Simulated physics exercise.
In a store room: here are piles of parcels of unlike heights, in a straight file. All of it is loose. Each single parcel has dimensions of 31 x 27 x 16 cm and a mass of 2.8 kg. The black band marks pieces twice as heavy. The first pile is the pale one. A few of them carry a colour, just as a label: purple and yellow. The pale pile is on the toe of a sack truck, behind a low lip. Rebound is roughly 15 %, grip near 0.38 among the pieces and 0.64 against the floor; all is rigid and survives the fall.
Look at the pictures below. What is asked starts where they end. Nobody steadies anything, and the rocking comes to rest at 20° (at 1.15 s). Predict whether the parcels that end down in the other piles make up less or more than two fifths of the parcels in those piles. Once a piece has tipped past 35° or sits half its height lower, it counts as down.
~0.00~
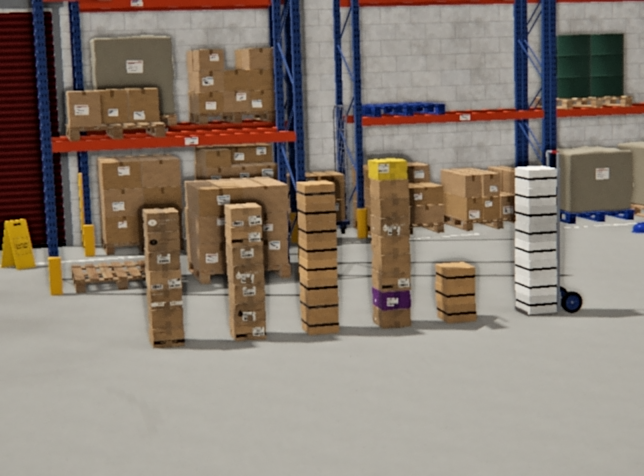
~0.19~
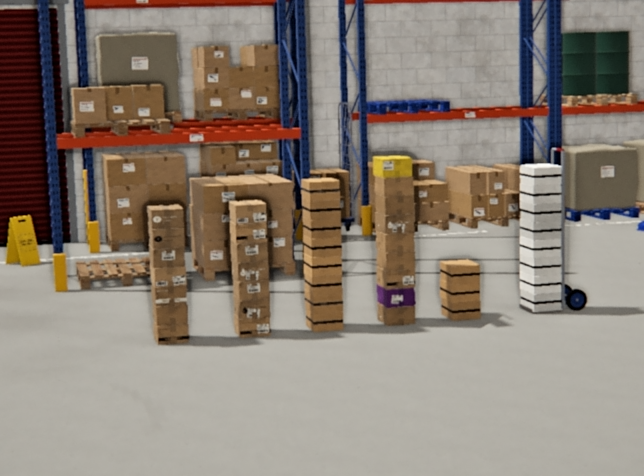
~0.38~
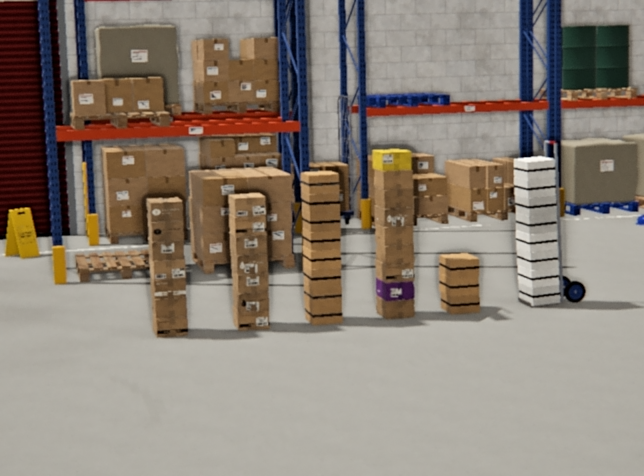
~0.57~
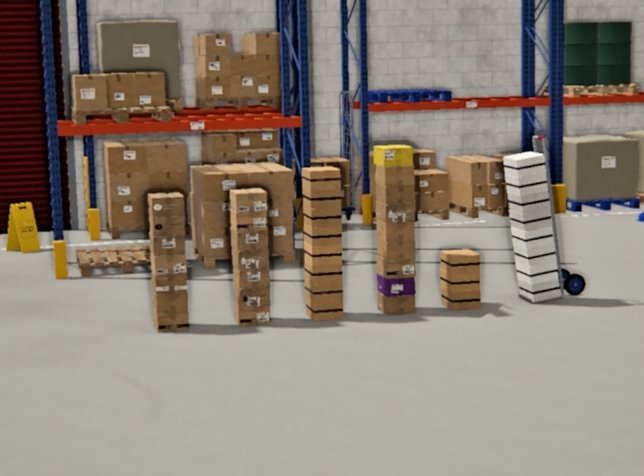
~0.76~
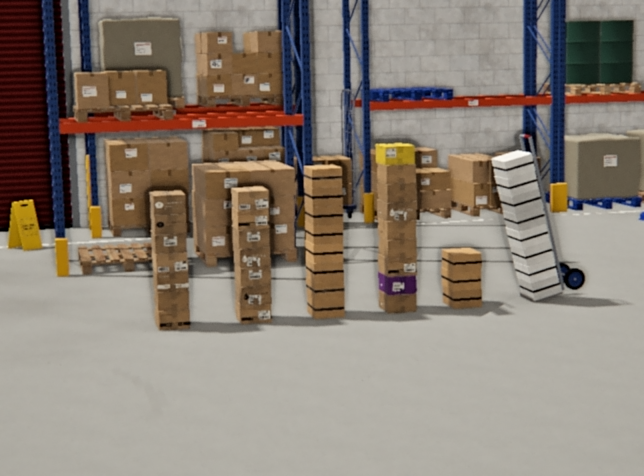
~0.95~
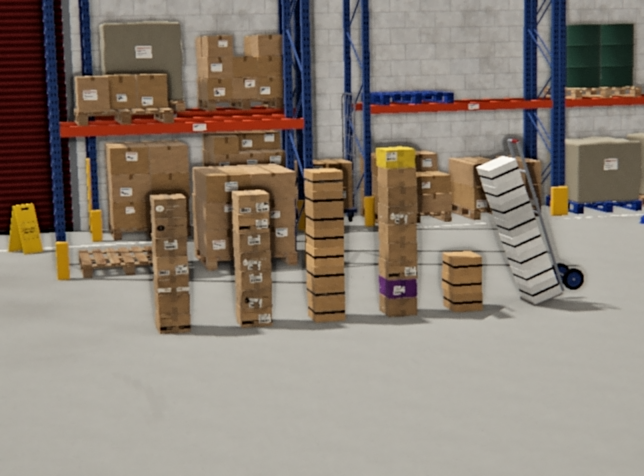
They make up less than two fifths.
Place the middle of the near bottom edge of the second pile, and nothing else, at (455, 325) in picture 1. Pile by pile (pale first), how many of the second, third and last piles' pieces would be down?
You'd end with the second pile at 0, the third at 4 and the last at 0 down.
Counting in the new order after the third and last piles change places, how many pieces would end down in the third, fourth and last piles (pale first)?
Count of fallen pieces - third: 2; fourth: 0; last: 0.
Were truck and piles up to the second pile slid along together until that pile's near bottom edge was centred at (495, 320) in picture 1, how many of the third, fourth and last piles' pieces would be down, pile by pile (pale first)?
Count of fallen pieces - third: 0; fourth: 0; last: 0.
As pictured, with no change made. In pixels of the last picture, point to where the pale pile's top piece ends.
It ends up centred around (418, 265) in the last view.
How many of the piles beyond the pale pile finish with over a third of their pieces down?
Counted up, you get 0.
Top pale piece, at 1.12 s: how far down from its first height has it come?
I'd put it at close to 10 cm below where it started.
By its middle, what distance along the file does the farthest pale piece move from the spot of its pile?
Some 120 centimetres along the file.
After 1.12 s, 1 of the pale pile down; none of the 34 other parcels down.
After 1.36 s, 8 of the pale pile down; none of the 34 other parcels down.
After 1.66 s, 8 of the pale pile down; none of the 34 other parcels down, 11 disturbed; yellow parcel leaning 4°; purple parcel shifted 44 mm.
After 2.60 s, 7 of the pale pile down; none of the 34 other parcels down, 11 disturbed; yellow parcel leaning 12°; purple parcel leaning 12°.
At rest (3.4 s), 7 of the pale pile down; none of the 34 other parcels down, 13 disturbed; purple parcel leaning 18°; yellow parcel leaning 18°. That is 0 per cent. As the last picture would show them, middles, purple parcel near (385, 285), yellow parcel near (346, 163).
